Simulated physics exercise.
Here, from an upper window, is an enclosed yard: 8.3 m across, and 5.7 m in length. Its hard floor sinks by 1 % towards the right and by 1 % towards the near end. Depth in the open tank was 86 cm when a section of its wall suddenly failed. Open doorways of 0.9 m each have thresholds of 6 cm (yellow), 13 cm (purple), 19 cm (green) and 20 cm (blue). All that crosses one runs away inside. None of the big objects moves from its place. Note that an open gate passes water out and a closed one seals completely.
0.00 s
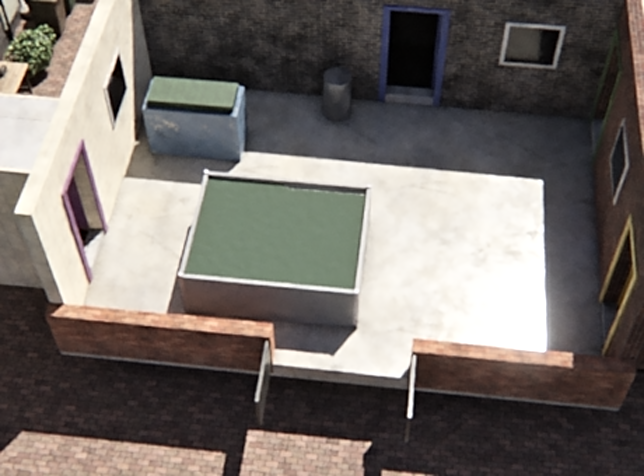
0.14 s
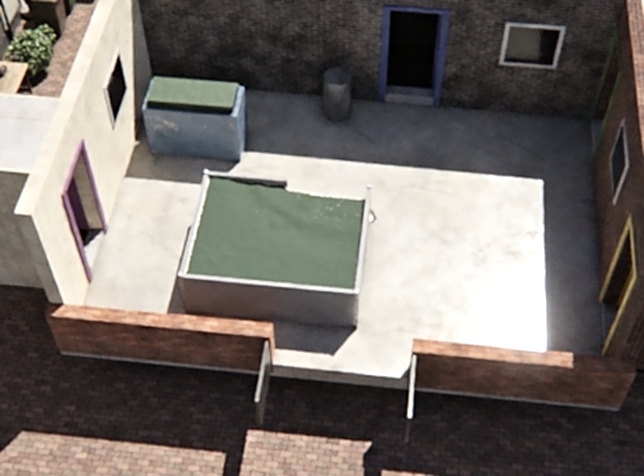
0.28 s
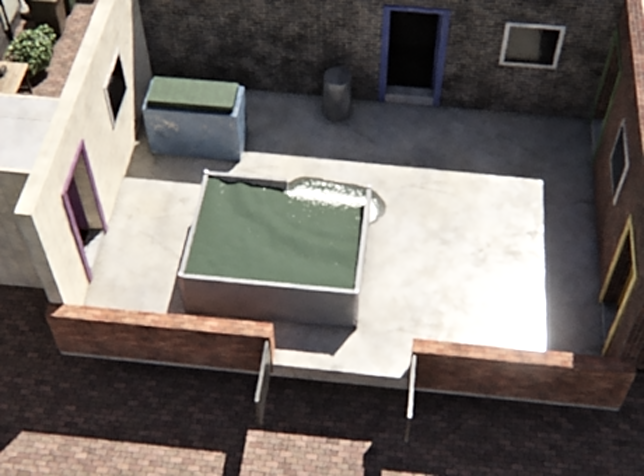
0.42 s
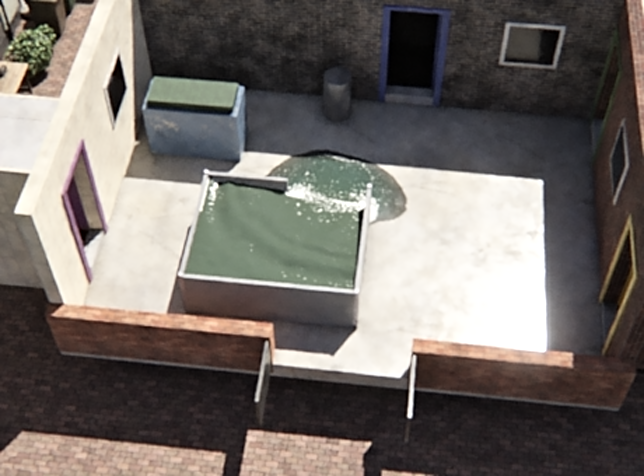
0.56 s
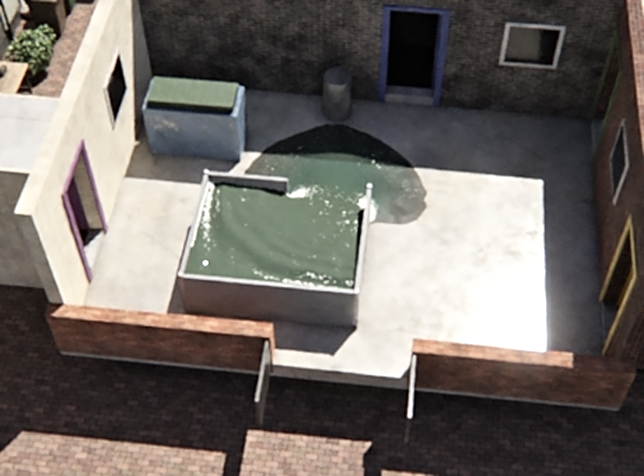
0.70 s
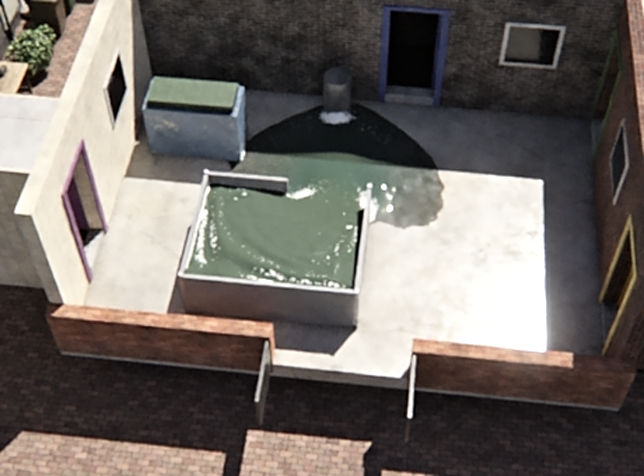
Green water poured through a gap in the far side of a large open tank in a walled yard, spreading across the pale floor in a widening dark pool that reached around a barrel.
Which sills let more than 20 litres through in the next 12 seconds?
The yellow door lets in more than the cap. The purple door lets in less than the cap. The green door lets in more than the cap. The blue door lets in more than the cap.
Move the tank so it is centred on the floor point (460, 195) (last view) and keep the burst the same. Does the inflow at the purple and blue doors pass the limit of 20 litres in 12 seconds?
Result - purple door does not exceed it, blue door does not exceed it.
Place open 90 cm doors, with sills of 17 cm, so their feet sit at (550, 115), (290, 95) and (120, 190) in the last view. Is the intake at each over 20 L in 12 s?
Result in order - more than that, more than that, not enough.
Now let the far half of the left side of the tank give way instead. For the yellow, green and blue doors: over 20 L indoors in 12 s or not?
Then yellow would come out on the high side, green on the low side and blue on the low side.
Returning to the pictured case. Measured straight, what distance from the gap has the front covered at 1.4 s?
Roughly 4.0 m.
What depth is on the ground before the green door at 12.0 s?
Looks like about 14.5 cm at that spot.
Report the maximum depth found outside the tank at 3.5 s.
It tops out at some 37 cm.
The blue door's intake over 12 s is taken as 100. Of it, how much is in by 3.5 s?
That works out near 90%.
After 1.4 s water covers 30 % of the floor and is deepest (47 cm) near (344, 212); yellow door not reached, purple door not reached, green door not reached, blue door 37 cm at the sill, 12 L in.
After 2.2 s water covers 40 % of the floor and is deepest (42 cm) near (377, 110); yellow door not reached, purple door not reached, green door 4 cm at the sill, 0 L in, blue door 40 cm at the sill, 96 L in.
After 3.5 s water covers 50 % of the floor and is deepest (37 cm) near (581, 121); yellow door not reached, purple door not reached, green door 34 cm at the sill, 137 L in, blue door 29 cm at the sill, 188 L in.
After 7.0 s water covers 90 % of the floor and is deepest (24 cm) near (606, 385); yellow door 6 cm at the sill, 0 L in, purple door 2 cm at the sill, 0 L in, green door 20 cm at the sill, 248 L in, blue door 14 cm at the sill, 211 L in.
After 12.0 s water covers 100 % of the floor and is deepest (20 cm) near (606, 385); yellow door 13 cm at the sill, 84 L in, purple door 3 cm at the sill, 0 L in, green door 15 cm at the sill, 251 L in, blue door 8 cm at the sill, 211 L in.
